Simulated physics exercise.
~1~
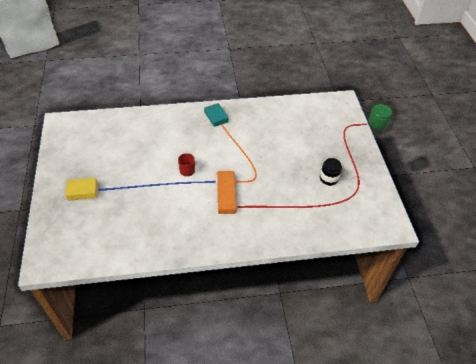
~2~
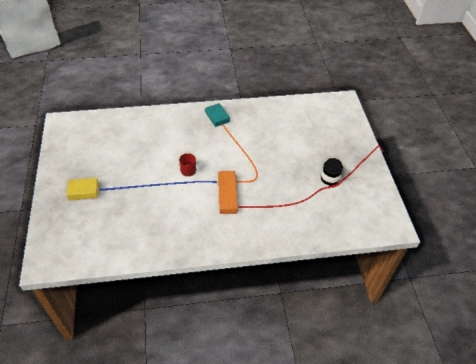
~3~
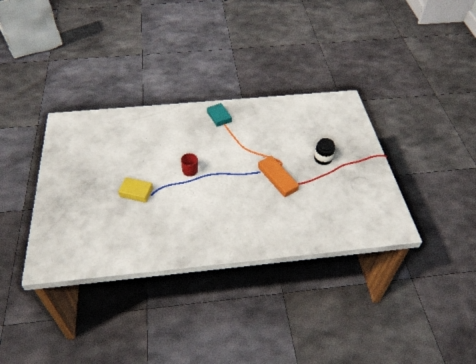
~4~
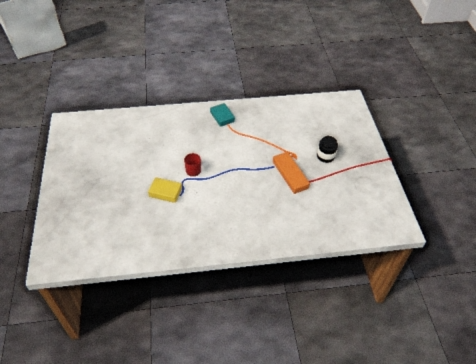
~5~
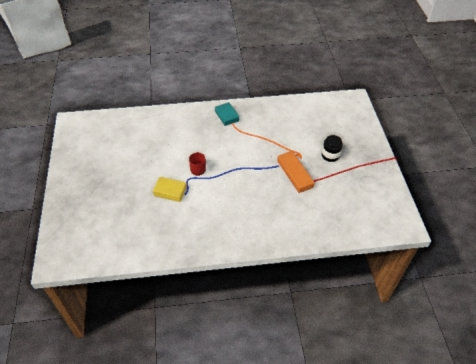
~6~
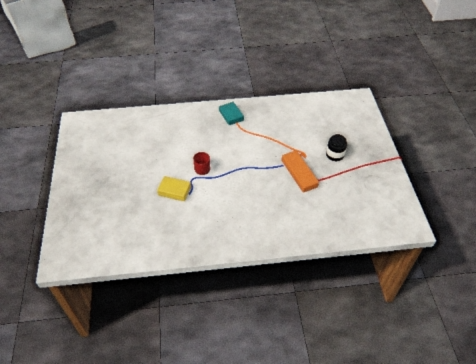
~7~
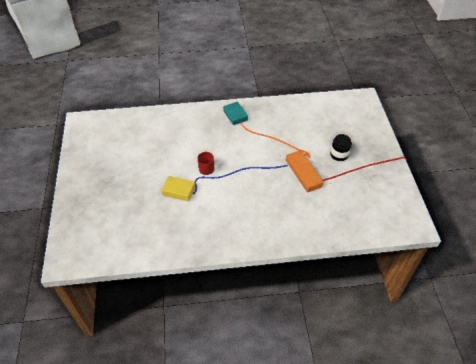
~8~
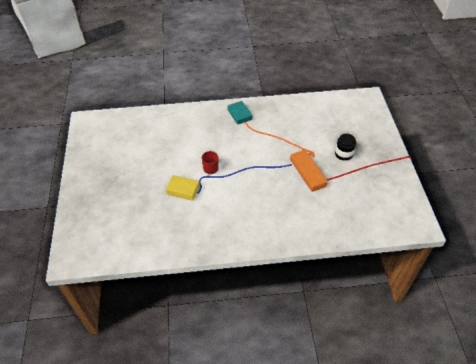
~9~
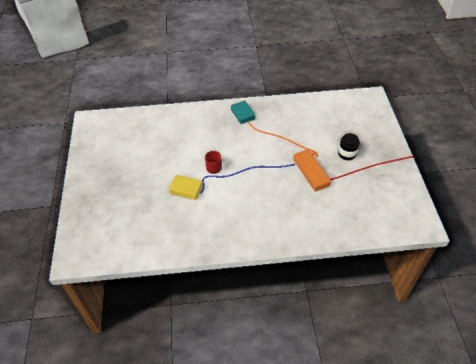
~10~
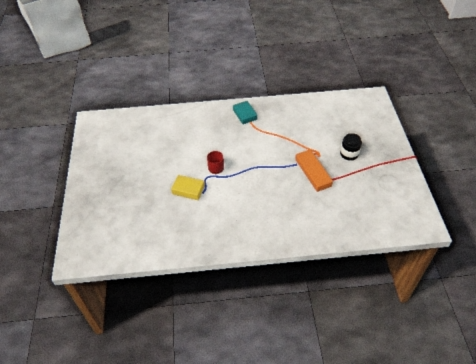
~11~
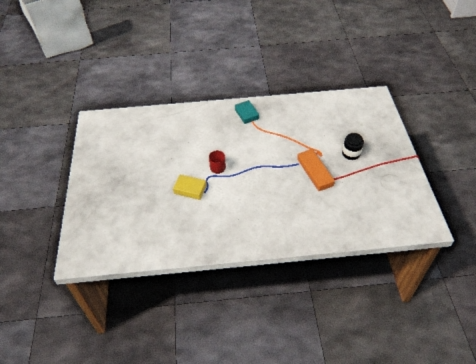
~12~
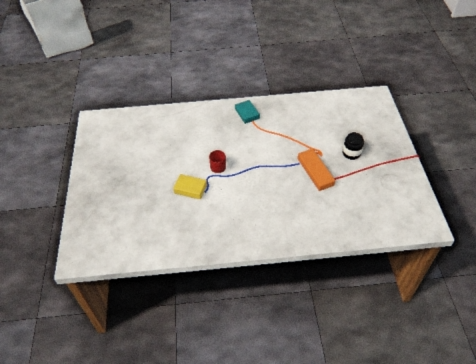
In the video, a green object drops off the right side of a pale table, pulling its red cable taut and dragging the orange strip and yellow block rightward while nudging a black jar; the red cup and teal block stay put, and everything settles on the tabletop.
